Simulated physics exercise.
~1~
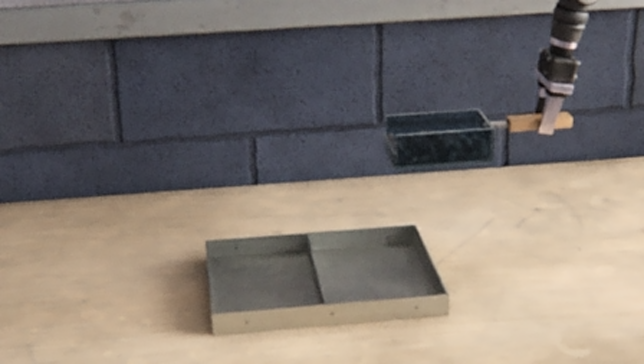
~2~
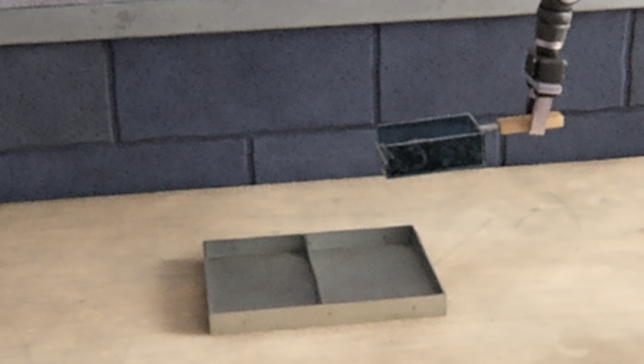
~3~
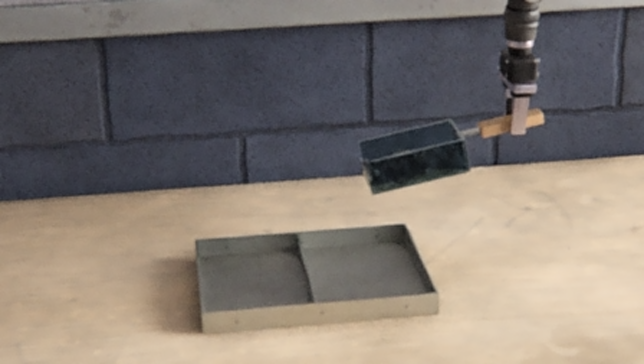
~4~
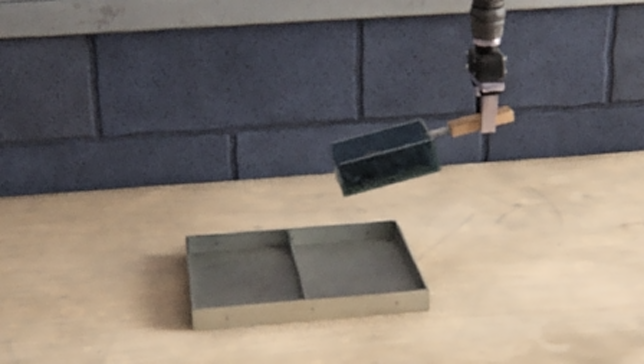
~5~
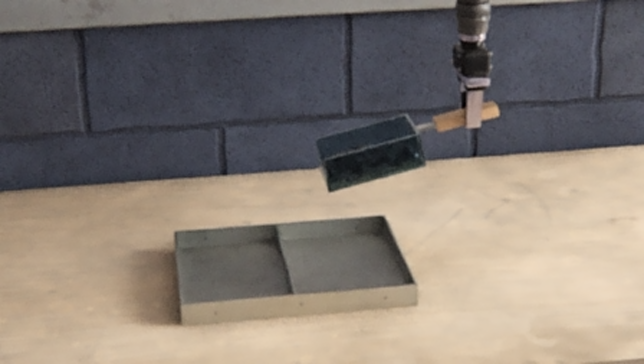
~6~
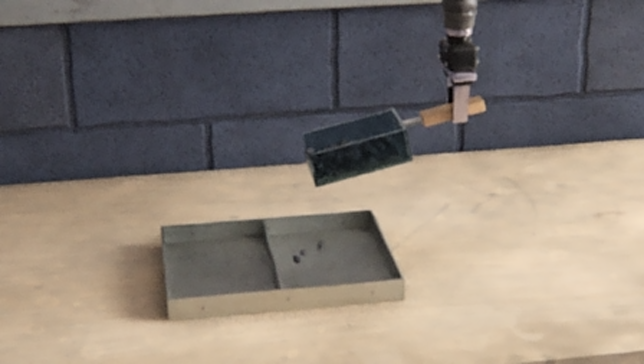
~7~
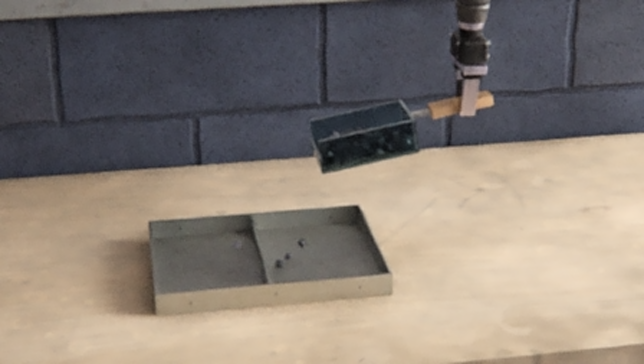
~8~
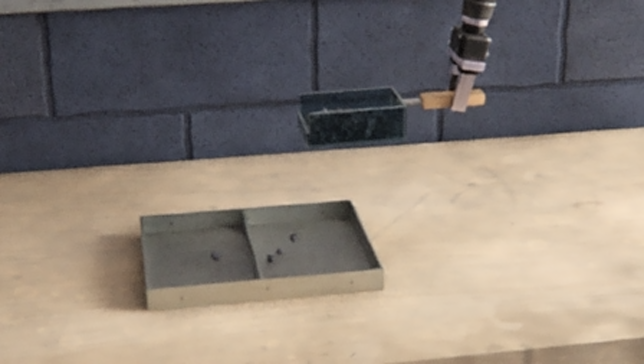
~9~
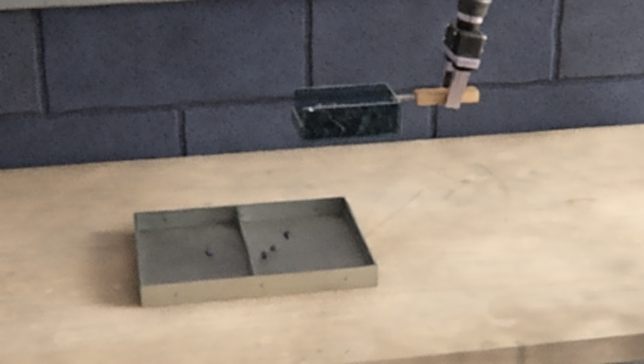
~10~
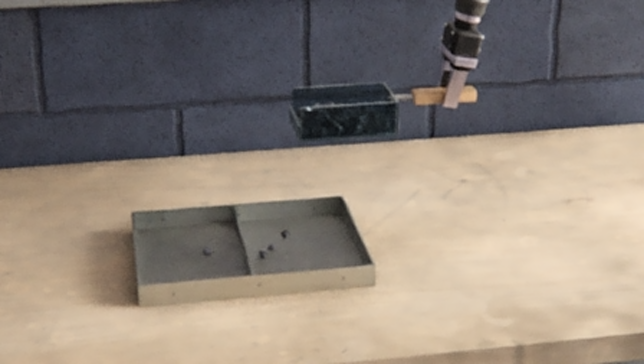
At first, a robot arm grips the wooden handle of a dark, open box above a pale table, beside a low grey tray split in two by a thin wall. The arm moves the box to the left and tips it down towards the tray. The box hangs tilted for a while, then a few dark pebbles drop into the right part of the tray. As the arm levels the box again, a pebble comes to rest in the left part. The arm then holds still, with most pebbles still in the box and only a few scattered in the tray.
